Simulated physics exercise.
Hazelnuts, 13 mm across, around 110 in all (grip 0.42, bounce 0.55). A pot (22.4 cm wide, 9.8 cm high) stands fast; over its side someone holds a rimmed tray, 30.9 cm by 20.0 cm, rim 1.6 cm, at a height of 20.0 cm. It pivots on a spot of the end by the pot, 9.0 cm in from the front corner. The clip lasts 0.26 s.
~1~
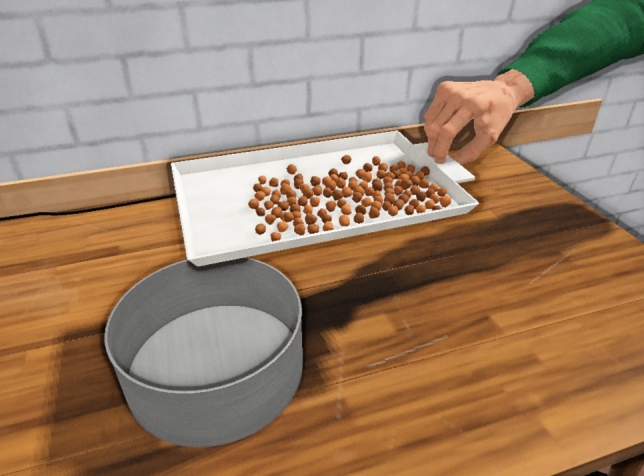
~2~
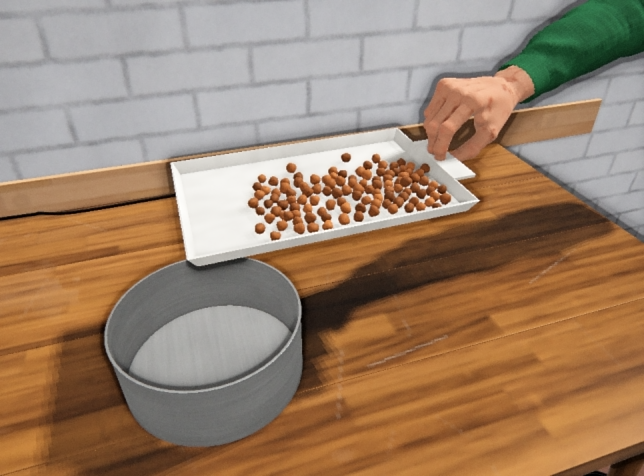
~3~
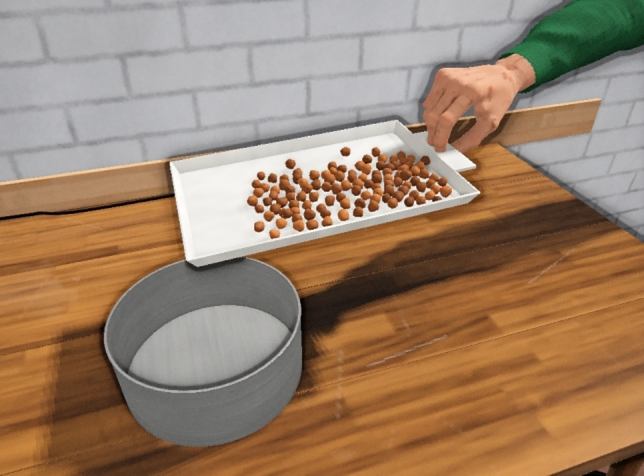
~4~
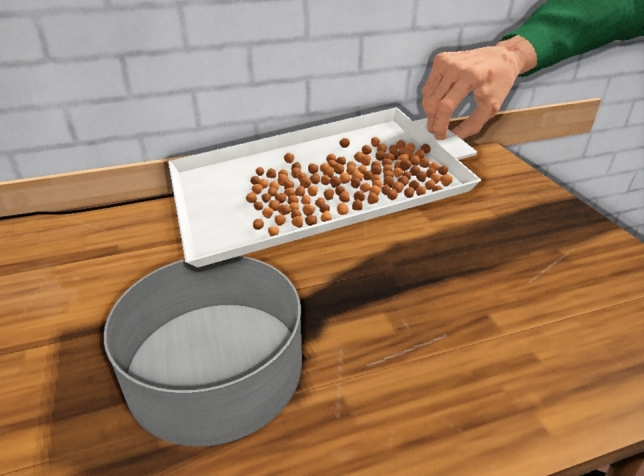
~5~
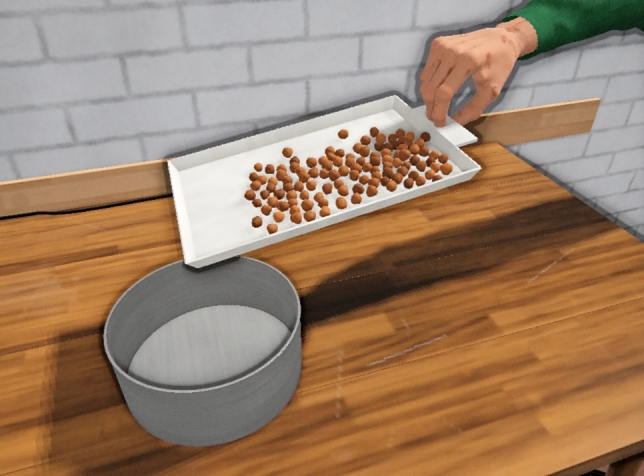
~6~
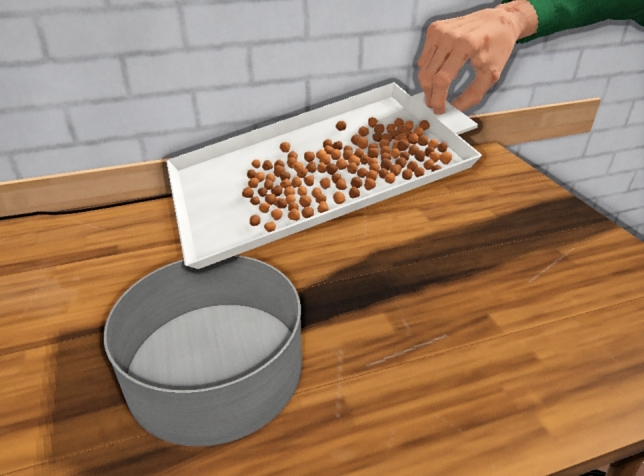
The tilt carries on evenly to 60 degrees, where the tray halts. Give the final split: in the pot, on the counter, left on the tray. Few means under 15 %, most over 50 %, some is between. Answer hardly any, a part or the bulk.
Pot the bulk, counter hardly any, tray a part.
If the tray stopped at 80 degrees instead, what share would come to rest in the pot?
In that case some 95 per cent.
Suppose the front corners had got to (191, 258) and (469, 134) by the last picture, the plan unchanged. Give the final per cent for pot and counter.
Pot 65, counter 15.
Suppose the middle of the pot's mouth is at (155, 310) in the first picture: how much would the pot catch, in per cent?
About 75 per cent.
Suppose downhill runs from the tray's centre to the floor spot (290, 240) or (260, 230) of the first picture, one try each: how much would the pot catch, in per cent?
Some 80 and 95 per cent.
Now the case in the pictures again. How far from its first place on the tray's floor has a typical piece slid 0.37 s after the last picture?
Roughly 11 cm.
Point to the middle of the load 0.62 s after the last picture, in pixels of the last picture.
Near (187, 238).
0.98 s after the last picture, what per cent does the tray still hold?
Some 35 per cent of the load.
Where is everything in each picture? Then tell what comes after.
Tray tilt 0 degrees, front corners at (196, 253) and (469, 201); middle of the pieces at (347, 192); pot at (206, 313), in the first picture.
Tray tilt 1 degrees, front corners at (195, 253) and (469, 198); middle of the pieces at (346, 190), in the second picture.
Tray tilt 3 degrees, front corners at (194, 253) and (470, 190); middle of the pieces at (346, 185), in the third picture.
Tray tilt 6 degrees, front corners at (193, 254) and (470, 178), lowest corner left front; middle of the pieces at (345, 178), in the fourth picture.
Tray tilt 9 degrees, front corners at (193, 256) and (471, 166), lowest corner left front; middle of the pieces at (343, 171), in the fifth picture.
Tray tilt 12 degrees, front corners at (192, 257) and (470, 154), lowest corner left front; middle of the pieces at (341, 164); pot at (205, 312), in the sixth picture.
Then, 0.37 s after the last picture, tilt 35 degrees; the tray holds 100 %, the pot 0 %.
Then, 0.62 s after the last picture, tilt 51 degrees; the tray holds 65 %, the pot 15 %.
Then, 0.98 s after the last picture, tilt 60 degrees; the tray holds 35 %, the pot 60 %.
In the end, pot 75 %, counter 0 %, tray 25 %.
